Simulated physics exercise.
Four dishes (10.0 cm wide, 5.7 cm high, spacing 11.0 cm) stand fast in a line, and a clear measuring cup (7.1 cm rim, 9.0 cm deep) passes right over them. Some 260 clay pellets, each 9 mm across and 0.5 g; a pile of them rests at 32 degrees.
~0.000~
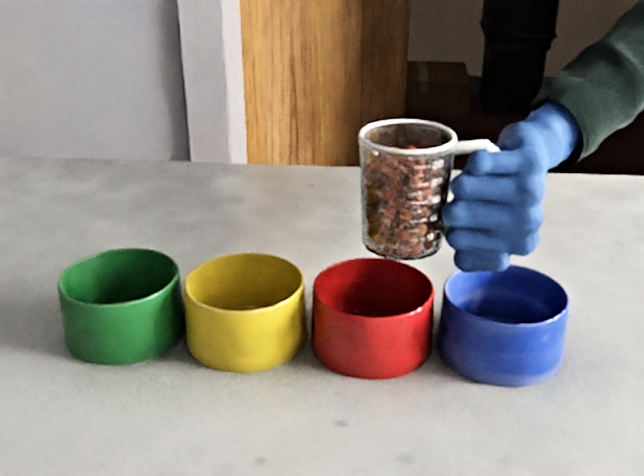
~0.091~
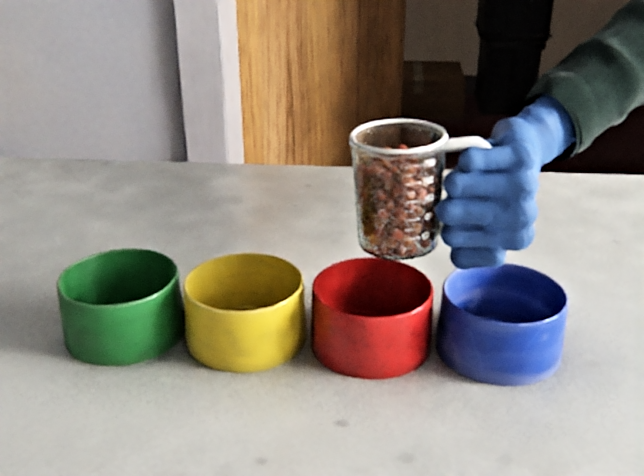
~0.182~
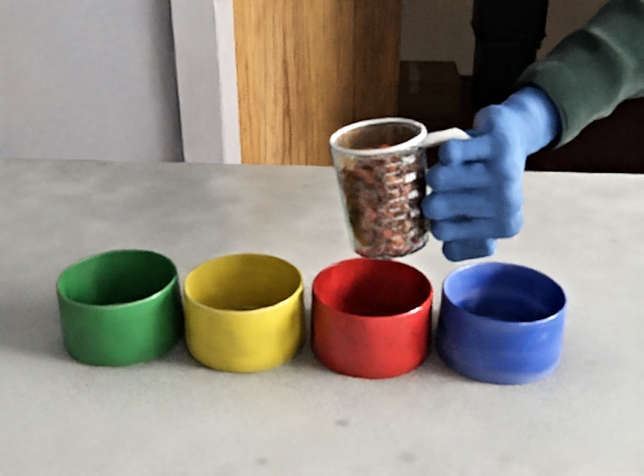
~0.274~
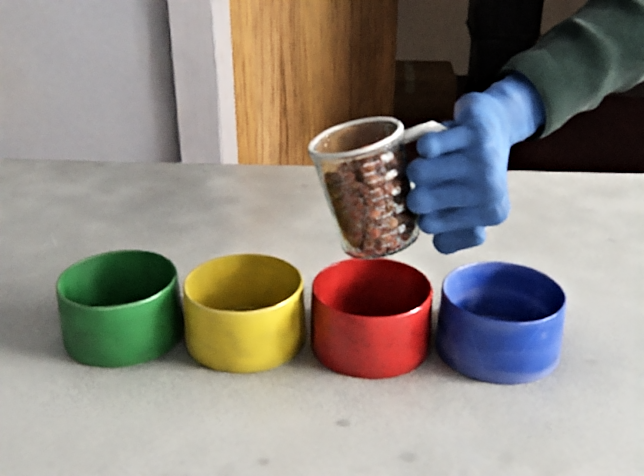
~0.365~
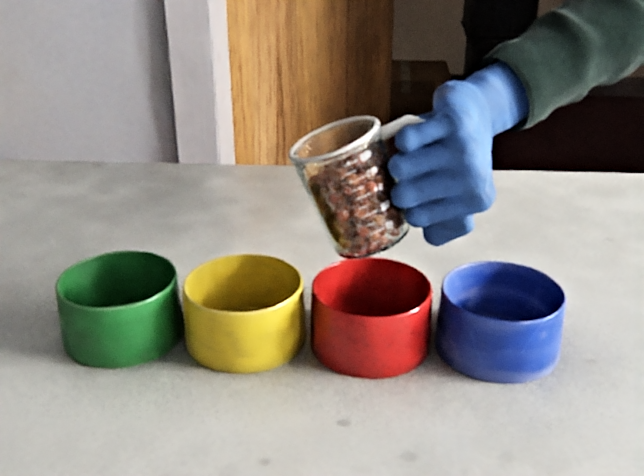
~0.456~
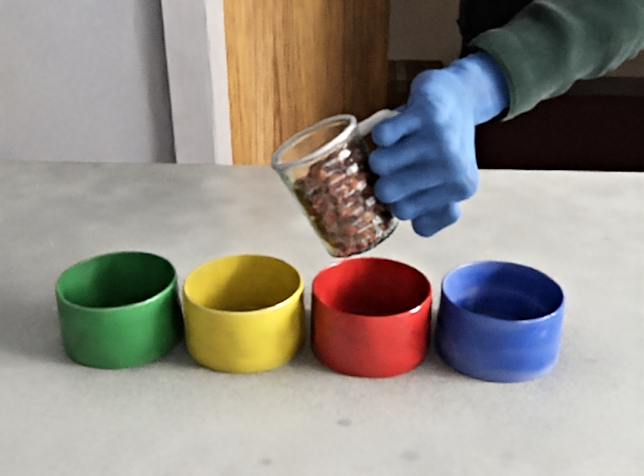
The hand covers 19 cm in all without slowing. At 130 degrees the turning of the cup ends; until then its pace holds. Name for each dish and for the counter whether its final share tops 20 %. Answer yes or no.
Red: No, blue: No, green: Yes, yellow: No, counter: No.
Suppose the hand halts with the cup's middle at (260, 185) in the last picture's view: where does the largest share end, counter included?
Most goes to: Yellow.
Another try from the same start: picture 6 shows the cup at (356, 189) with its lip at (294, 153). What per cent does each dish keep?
Red 0, blue 0, green 100, yellow 0.
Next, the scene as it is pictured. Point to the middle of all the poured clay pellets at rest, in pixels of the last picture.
At about (116, 313).
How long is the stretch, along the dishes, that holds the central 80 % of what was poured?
Some 6 cm.
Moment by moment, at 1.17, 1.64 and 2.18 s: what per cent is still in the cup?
In turn: 100, 85, 0.
Then, at 1.17 s, tilt 75 degrees; cup holds 100 %.
After 1.64 s, tilt 107 degrees; cup holds 85 %, green 15 %.
After 2.18 s, tilt 130 degrees; cup holds 0 %, green 100 %.
By 2.6 s all is still; red 0 %, blue 0 %, green 100 %, yellow 0 %, counter 0 %.
